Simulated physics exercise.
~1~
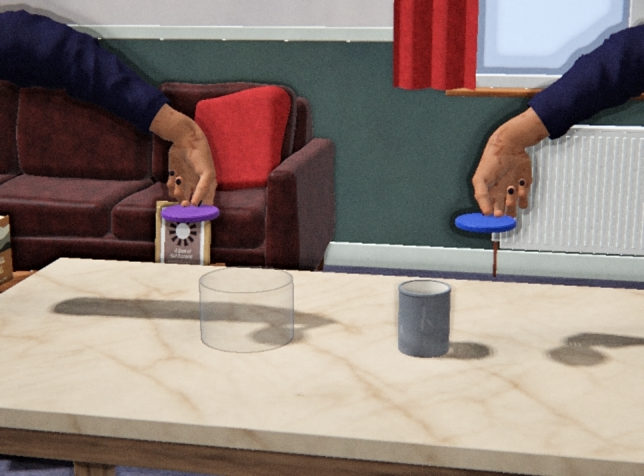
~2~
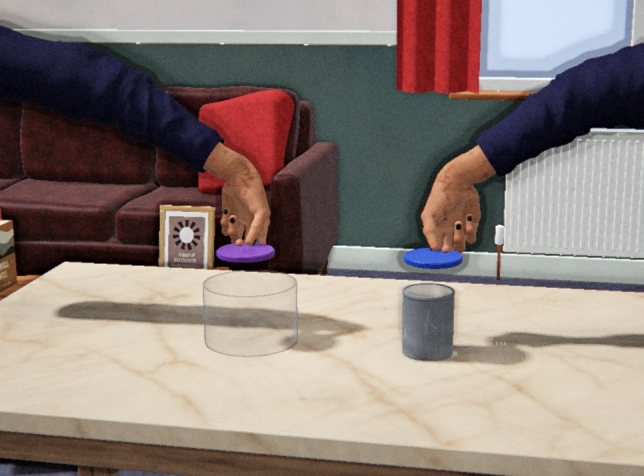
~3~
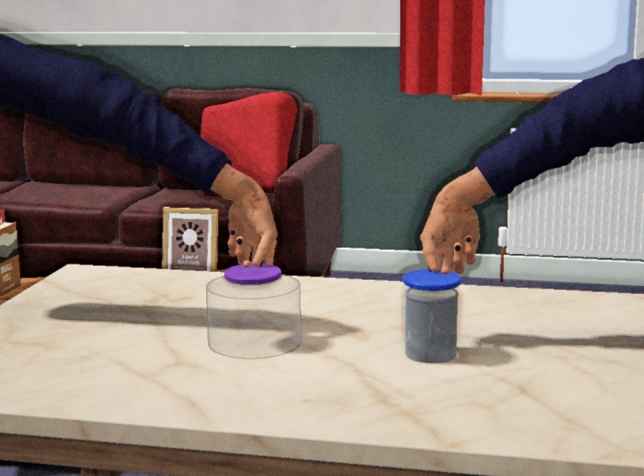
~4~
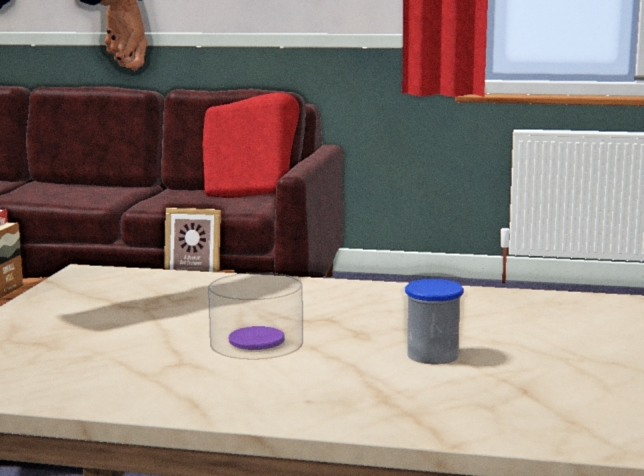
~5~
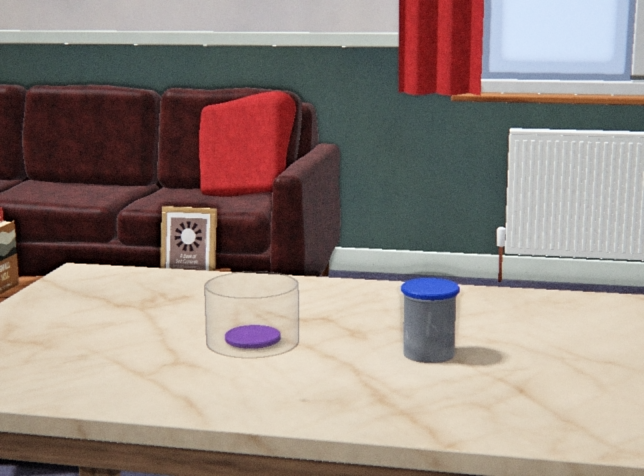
The video shows two hands lowering a purple disc over a wide clear glass and a blue lid over a narrower grey pot on a marble-patterned table. After the hands let go, the purple disc lies at the bottom of the glass while the blue lid rests on the pot's rim.
